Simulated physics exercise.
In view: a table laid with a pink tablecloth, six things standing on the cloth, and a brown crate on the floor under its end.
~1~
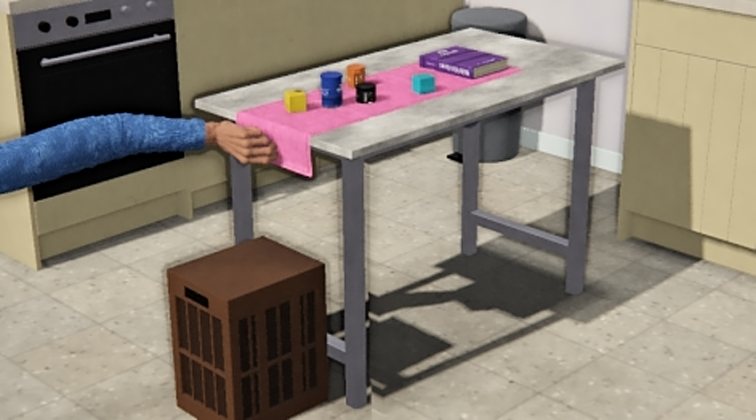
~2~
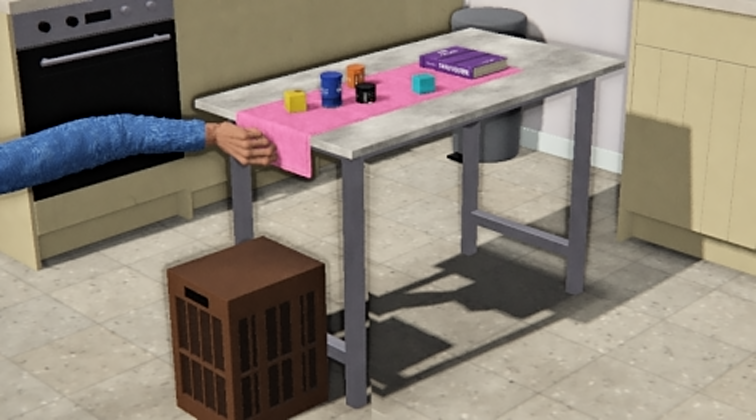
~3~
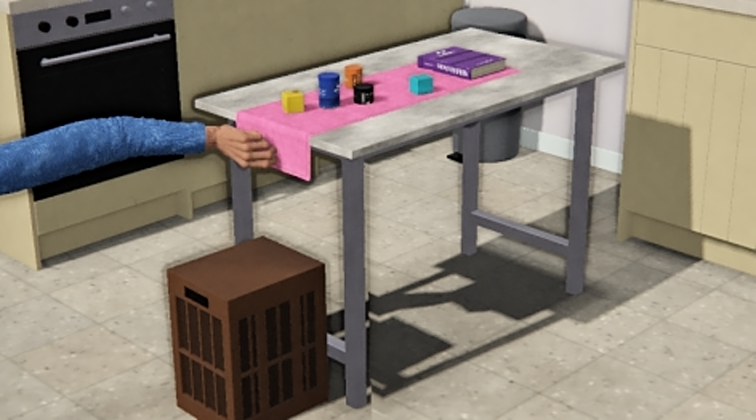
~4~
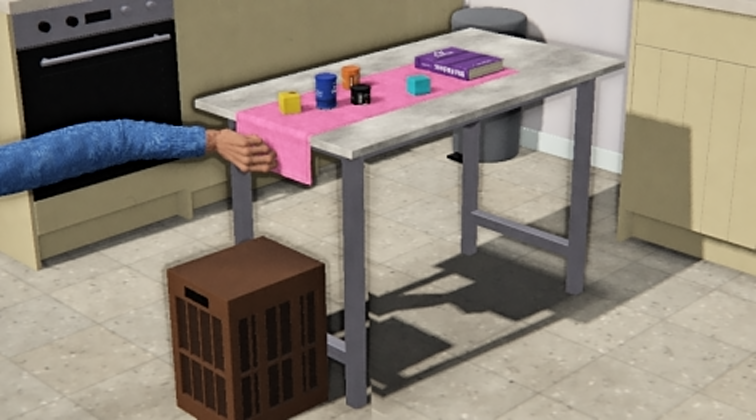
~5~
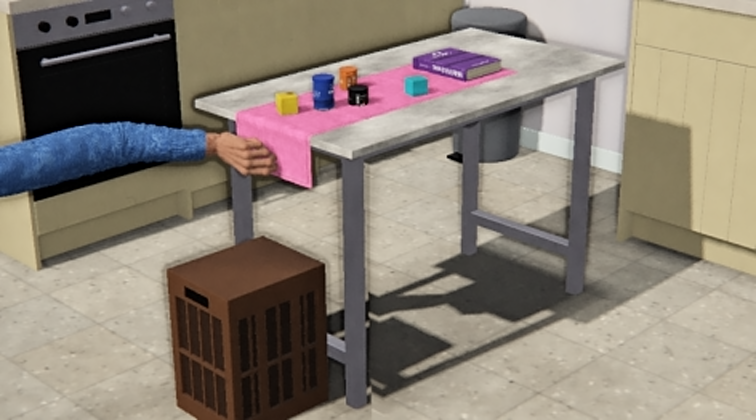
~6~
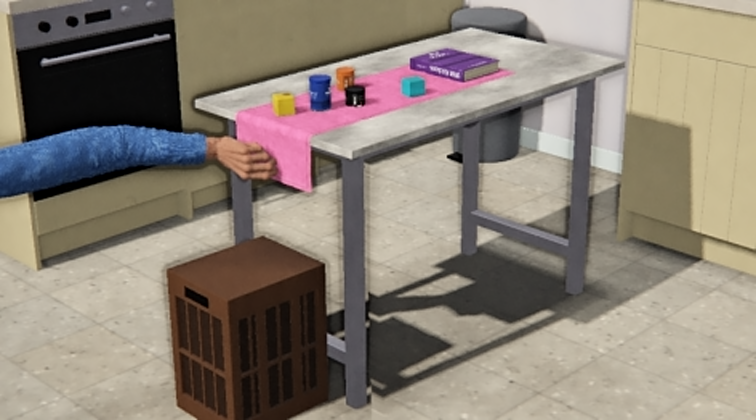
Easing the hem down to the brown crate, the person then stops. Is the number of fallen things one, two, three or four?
It is two.
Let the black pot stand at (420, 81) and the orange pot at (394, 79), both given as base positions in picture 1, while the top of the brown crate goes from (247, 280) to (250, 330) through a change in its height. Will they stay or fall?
The black pot keeps its place on top, the orange pot does not fall.
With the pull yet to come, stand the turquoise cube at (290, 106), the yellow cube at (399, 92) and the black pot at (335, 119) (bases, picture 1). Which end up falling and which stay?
Outcome: Turquoise cube falls away, yellow cube stays, black pot falls away.
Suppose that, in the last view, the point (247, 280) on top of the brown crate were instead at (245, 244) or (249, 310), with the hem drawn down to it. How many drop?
Respectively 1 and 3.
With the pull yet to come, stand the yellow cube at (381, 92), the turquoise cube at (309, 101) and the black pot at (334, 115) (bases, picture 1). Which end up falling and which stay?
For the yellow cube it's staying, for the turquoise cube it's falling, for the black pot it's falling.
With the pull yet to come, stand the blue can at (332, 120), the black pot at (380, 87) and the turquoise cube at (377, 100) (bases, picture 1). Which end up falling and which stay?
Blue can - leaves the top. Black pot - stays aboard. Turquoise cube - stays aboard.
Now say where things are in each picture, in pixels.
In the first picture, hem (312, 177); yellow cube (295, 93); blue can (331, 74); black pot (366, 85); orange pot (356, 66); turquoise cube (424, 76); top of the crate (247, 280).
In the second picture, hem (311, 177); yellow cube (295, 93).
In the third picture, hem (310, 181); blue can (329, 75).
In the fourth picture, hem (312, 185); black pot (361, 87); top of the crate (247, 280).
In the fifth picture, hem (312, 188); orange pot (348, 69).
In the sixth picture, hem (312, 192); yellow cube (283, 96); blue can (320, 77); black pot (355, 88); orange pot (345, 69); turquoise cube (413, 79).
A little later, hem near (274, 207); all still up.
Next, hem near (274, 239); yellow cube gone.
When it is over, hem on the crate; yellow cube and blue can gone. The table loses two.
